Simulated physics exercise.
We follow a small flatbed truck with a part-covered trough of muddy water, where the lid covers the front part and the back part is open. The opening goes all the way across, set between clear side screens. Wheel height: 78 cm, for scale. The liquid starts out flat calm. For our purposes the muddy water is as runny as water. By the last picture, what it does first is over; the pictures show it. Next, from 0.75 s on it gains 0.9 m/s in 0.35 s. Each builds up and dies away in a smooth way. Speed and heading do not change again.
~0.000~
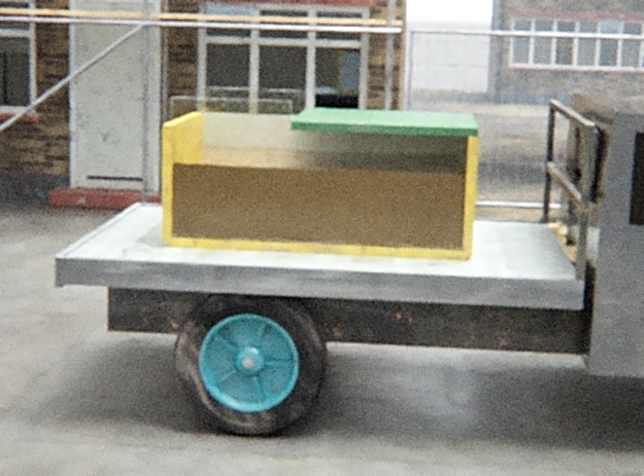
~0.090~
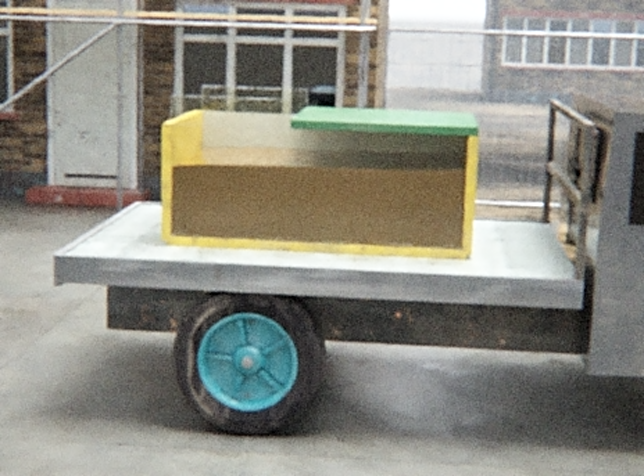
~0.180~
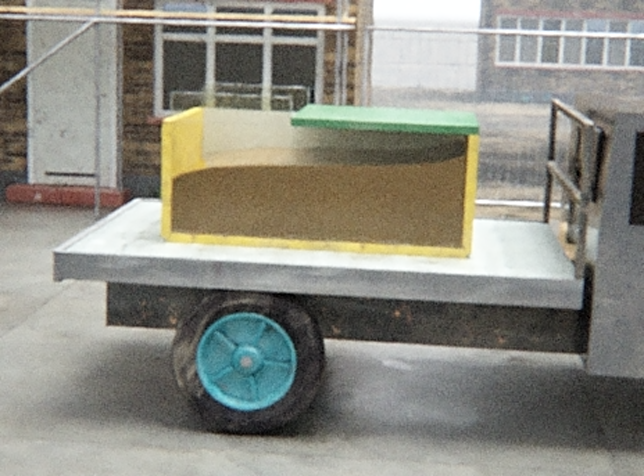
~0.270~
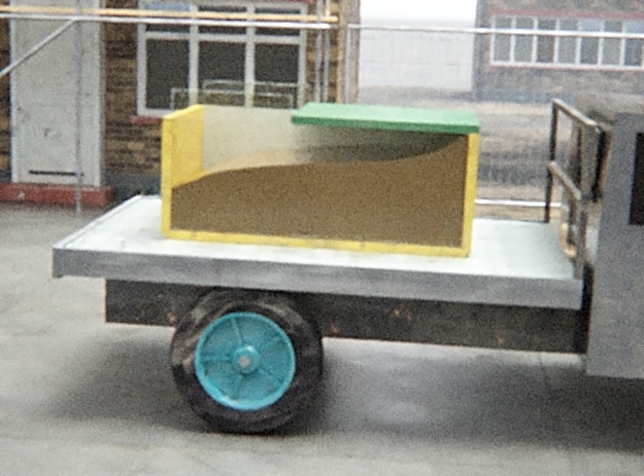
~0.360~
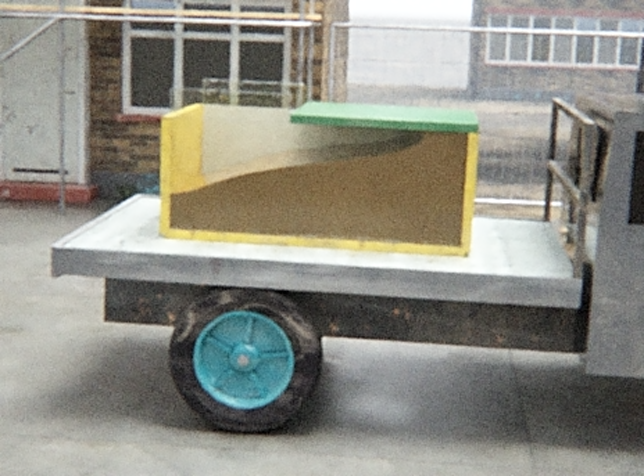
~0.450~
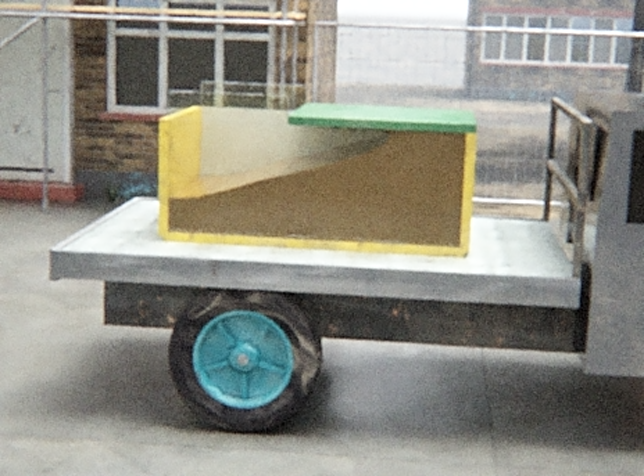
At the start, a flatbed truck rolls to the right past a brick building, carrying a yellow-framed trough of level, muddy water, partly covered by a green lid. The truck slows slightly as the water climbs at the right until it meets the lid's underside and sinks at the open left.
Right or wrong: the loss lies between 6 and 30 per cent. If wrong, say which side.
Right.
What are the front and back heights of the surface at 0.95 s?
Heights: Front 38 cm, then back 46 cm.
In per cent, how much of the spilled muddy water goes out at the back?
Roughly 100 in a hundred.
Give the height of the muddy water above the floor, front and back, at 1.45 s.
I'd put it at about 20 cm in front and about 62 cm behind.
After 0.95 s the surface stands 45 cm at the back and 39 cm at the front; all of it is still inside.
After 1.45 s the surface stands 62 cm at the back and 20 cm at the front; 10 per cent has gone, over the back.
After 1.90 s the surface stands 36 cm at the back and 30 cm at the front; 8 per cent has gone, over the back.
After 3.98 s 9 per cent has gone, over the back, 49 of 558 litres.
